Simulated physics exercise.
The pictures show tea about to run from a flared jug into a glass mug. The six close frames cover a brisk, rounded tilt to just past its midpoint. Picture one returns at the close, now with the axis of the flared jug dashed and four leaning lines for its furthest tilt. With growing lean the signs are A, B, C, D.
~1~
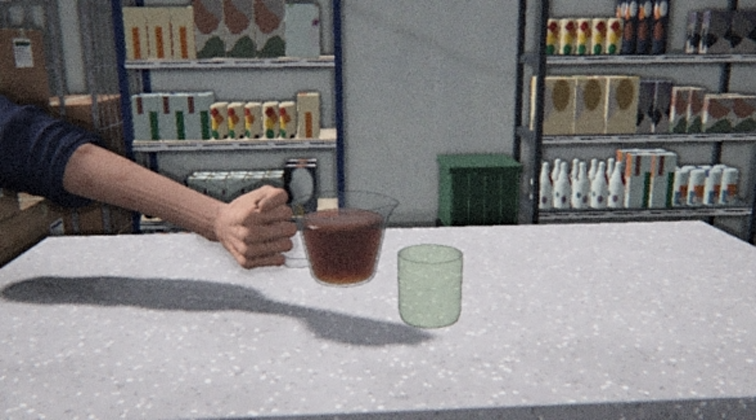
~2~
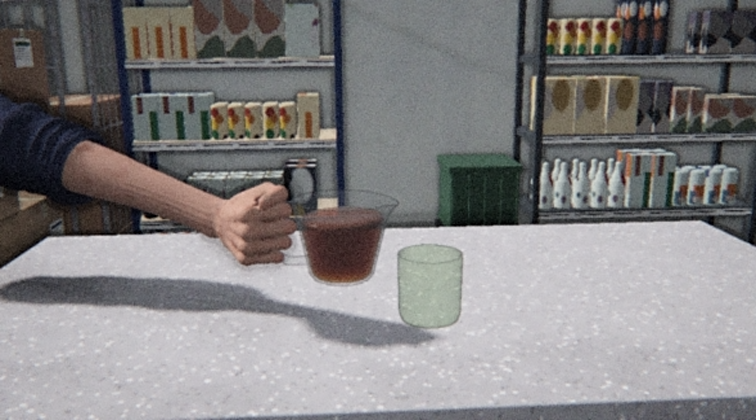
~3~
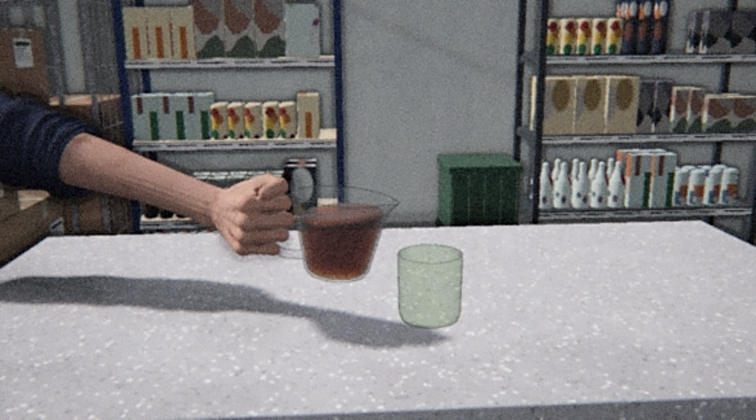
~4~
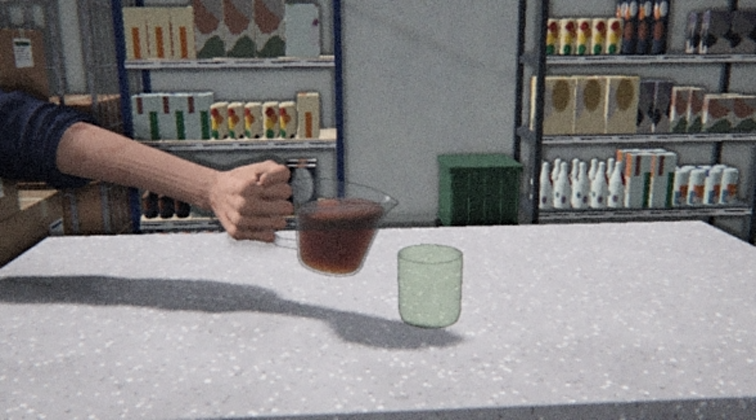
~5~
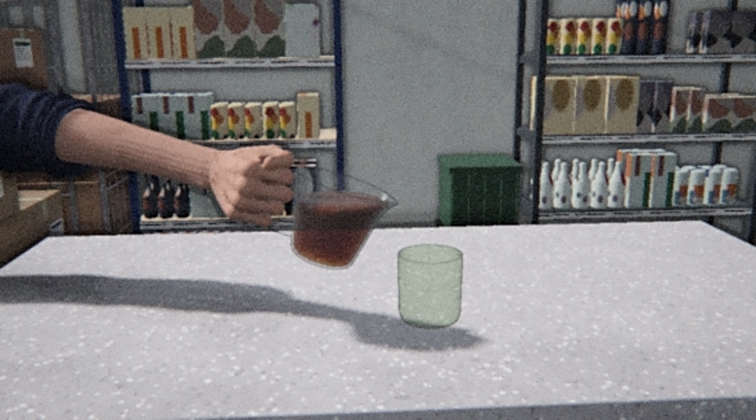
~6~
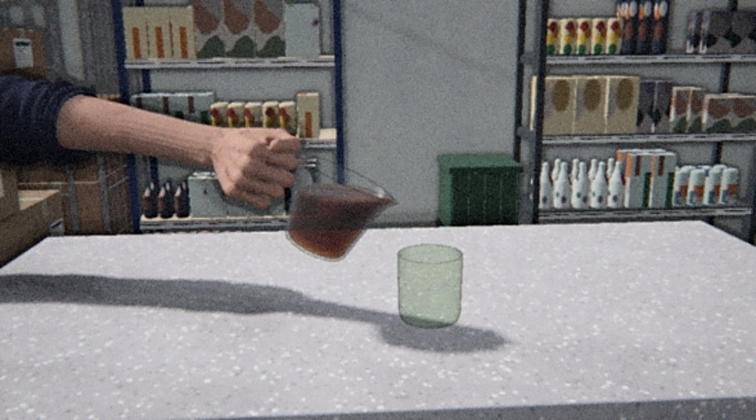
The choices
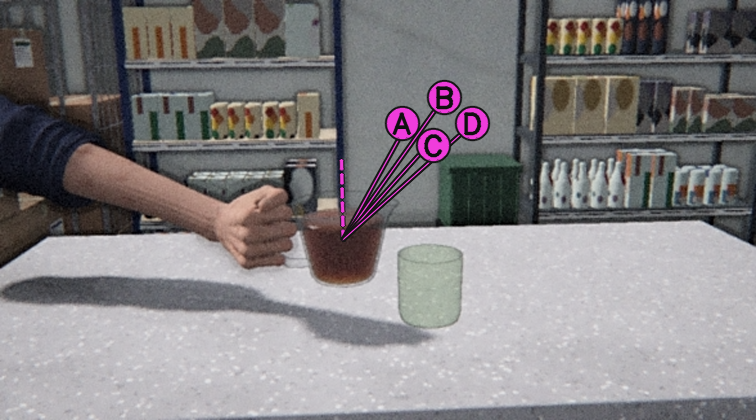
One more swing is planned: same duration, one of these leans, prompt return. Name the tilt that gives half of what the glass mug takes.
Use line D.
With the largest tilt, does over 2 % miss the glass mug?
No.
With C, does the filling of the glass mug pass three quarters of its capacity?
No.
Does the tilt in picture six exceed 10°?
Yes.
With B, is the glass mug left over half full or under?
Under half.
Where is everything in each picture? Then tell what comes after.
Upright, lip at (398, 202); rim of the glass mug round (430, 253); nothing has left yet.
Upright, lip at (398, 202); nothing has left yet.
Tipped about 5°, lip at (398, 202); nothing has left yet.
Tipped about 11°, lip at (398, 202); nothing has left yet.
Tipped about 18°, lip at (397, 202); nothing has left yet.
Tipped about 26°, lip at (397, 202); nothing has left yet.
On the marked copy, A at (397, 140); B at (434, 111); C at (418, 155); D at (460, 134).
For line A, the glass mug ends with about 12 % of what it can hold.
For line B, the glass mug ends with about 23 % of what it can hold.
For line C, the glass mug ends with about 36 % of what it can hold.
For line D, the glass mug ends with about 51 % of what it can hold.
